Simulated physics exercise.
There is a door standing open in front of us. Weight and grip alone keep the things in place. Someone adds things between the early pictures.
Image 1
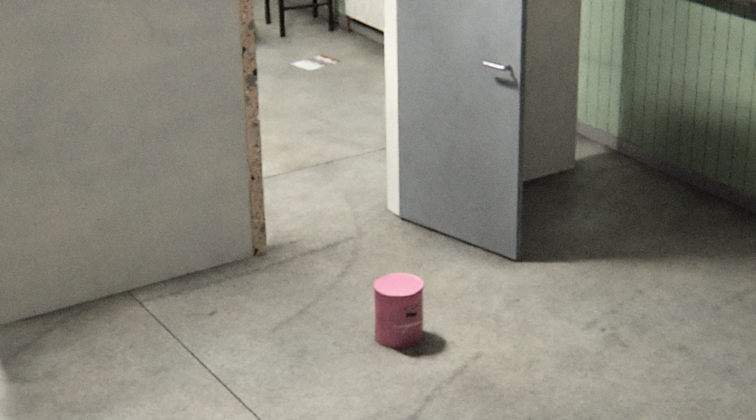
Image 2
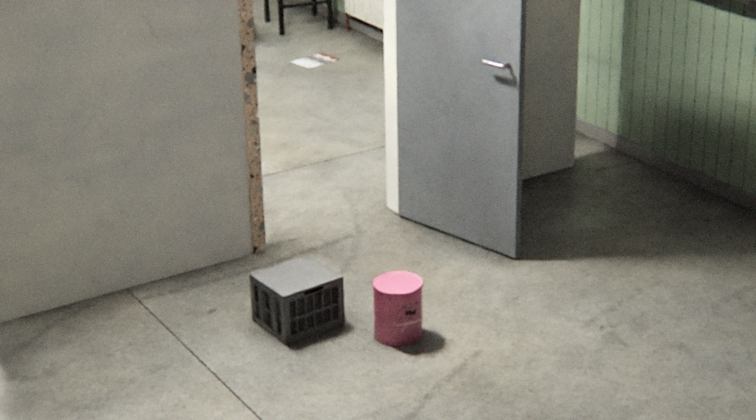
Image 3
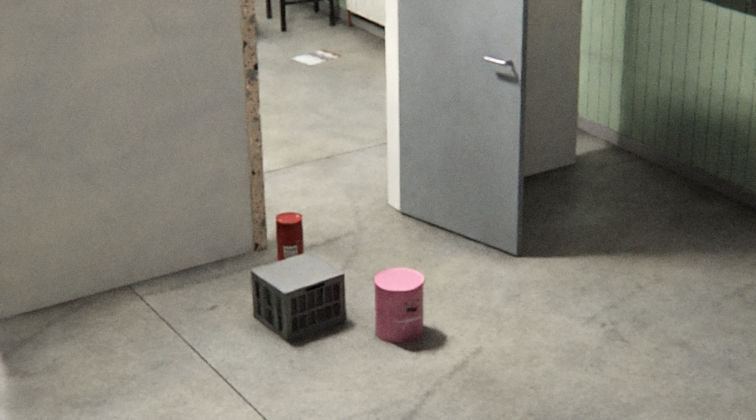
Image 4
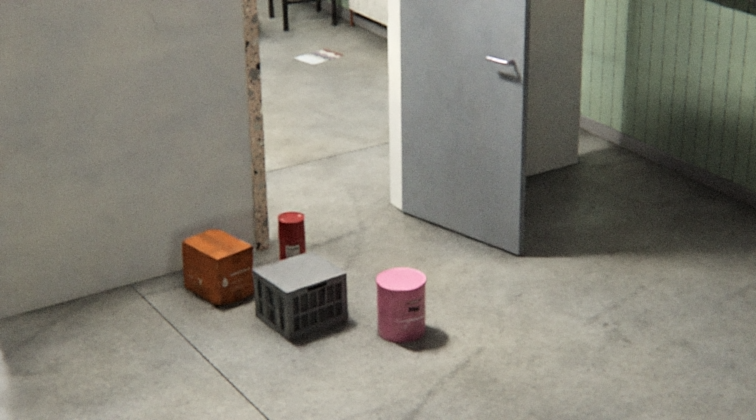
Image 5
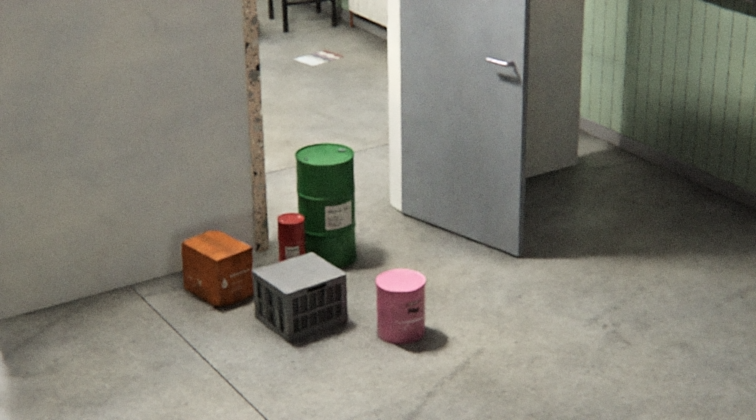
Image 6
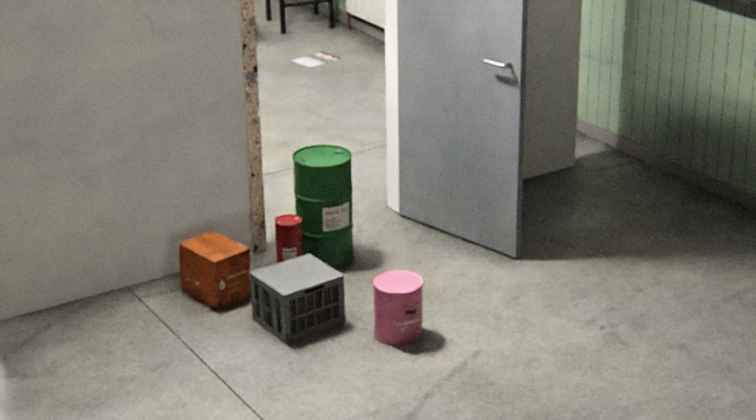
Nothing was seen moving, but beside a pink pail near a wide-open grey door, a grey crate appeared, then a red canister behind it, an orange box to the left, and a tall green drum.
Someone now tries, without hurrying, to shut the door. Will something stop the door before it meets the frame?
Looks like the door gets held up short of the frame.
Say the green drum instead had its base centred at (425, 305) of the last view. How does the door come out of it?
Well, then the door makes it fully home.
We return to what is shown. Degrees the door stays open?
The door ends up some 35° open.
Then, 0.40 s on from there, door 90° open.
Then, 0.70 s on from there, door 64° open.
Then, 1.00 s on from there, door 36° open.
In the end, door 34° open; all 5 unmoved. At the end, from the last picture's camera, green drum near (319, 207).
